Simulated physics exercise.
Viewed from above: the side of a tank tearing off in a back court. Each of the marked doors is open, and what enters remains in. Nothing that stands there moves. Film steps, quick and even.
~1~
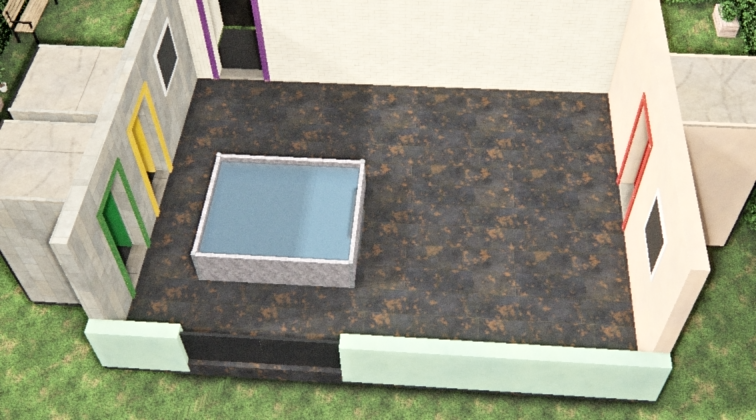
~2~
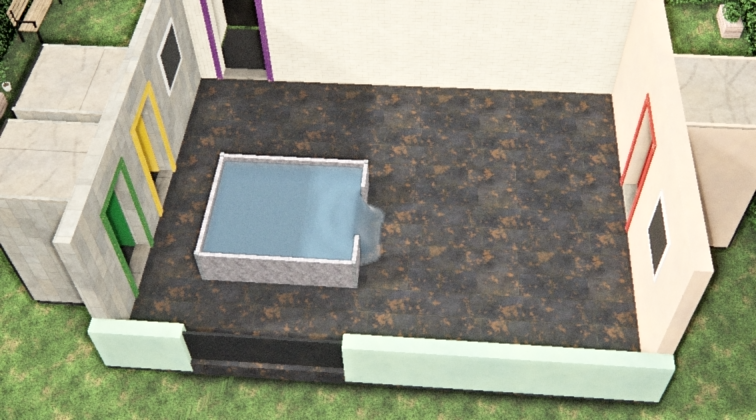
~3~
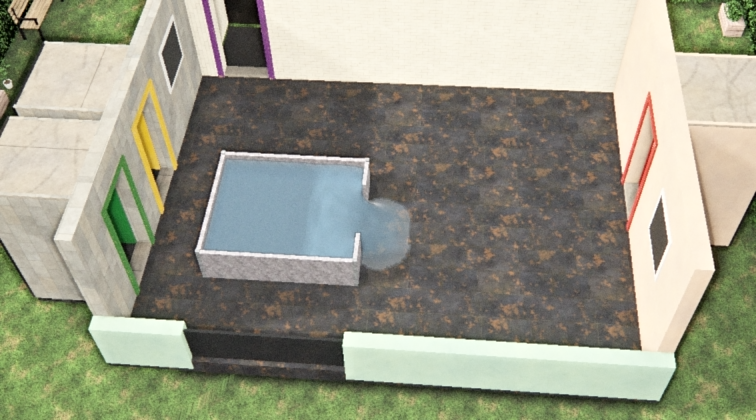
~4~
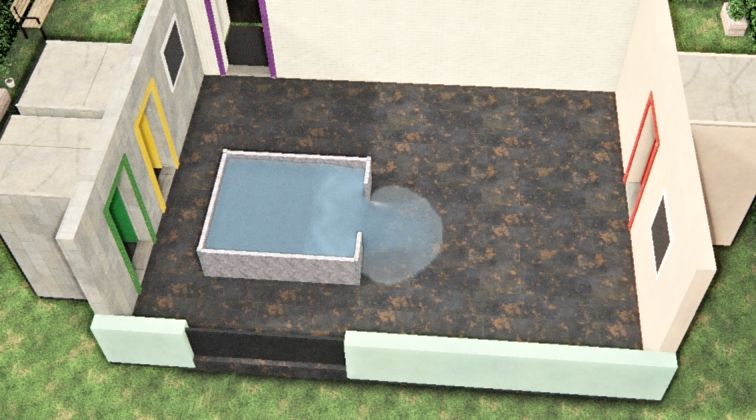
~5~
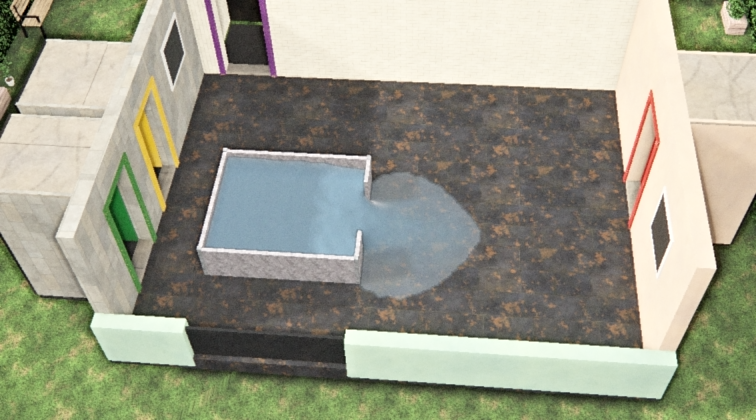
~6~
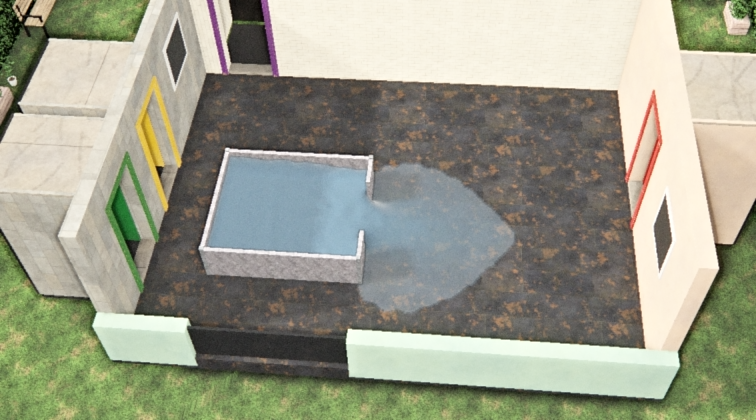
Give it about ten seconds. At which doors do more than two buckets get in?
My prediction: The yellow door will most likely keep inside the limit. The purple door will most likely keep inside the limit. The green door will most likely keep inside the limit. The red door will most likely go past the limit.
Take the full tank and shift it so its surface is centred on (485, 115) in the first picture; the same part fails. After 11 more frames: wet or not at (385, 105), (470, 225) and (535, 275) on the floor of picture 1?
Spot one is not touched, spot two is not touched, spot three is touched.
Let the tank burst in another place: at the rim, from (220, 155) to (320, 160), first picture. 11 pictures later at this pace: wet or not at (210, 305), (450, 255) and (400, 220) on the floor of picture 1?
Point by point: Untouched, untouched and untouched.
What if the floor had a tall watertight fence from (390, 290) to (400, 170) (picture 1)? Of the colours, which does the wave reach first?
The one you want is the purple one.
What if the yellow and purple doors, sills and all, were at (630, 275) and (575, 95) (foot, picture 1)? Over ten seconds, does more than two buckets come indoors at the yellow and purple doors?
What happens next: The yellow one overflows, and the purple one overflows.
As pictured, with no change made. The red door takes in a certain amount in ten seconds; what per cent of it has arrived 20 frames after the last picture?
Around 50 percent.
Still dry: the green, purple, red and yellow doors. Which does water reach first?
The red one, before the others.
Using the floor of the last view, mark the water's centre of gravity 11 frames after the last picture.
It's close to (365, 233).
A moment on, water covers 30 % of the floor; the yellow door not reached, the purple door not reached, the green door not reached, the red door not reached.
Next, water covers 45 % of the floor; the yellow door not reached, the purple door not reached, the green door not reached, the red door under two buckets in.
Then, water covers 50 % of the floor; the yellow door not reached, the purple door not reached, the green door not reached, the red door over two buckets in.
Later, water covers 55 % of the floor; the yellow door not reached, the purple door not reached, the green door not reached, the red door far over two buckets in.
In the end, water covers 90 % of the floor; the yellow door not reached, the purple door wet at the sill, nothing in, the green door wet at the sill, nothing in, the red door far over two buckets in.
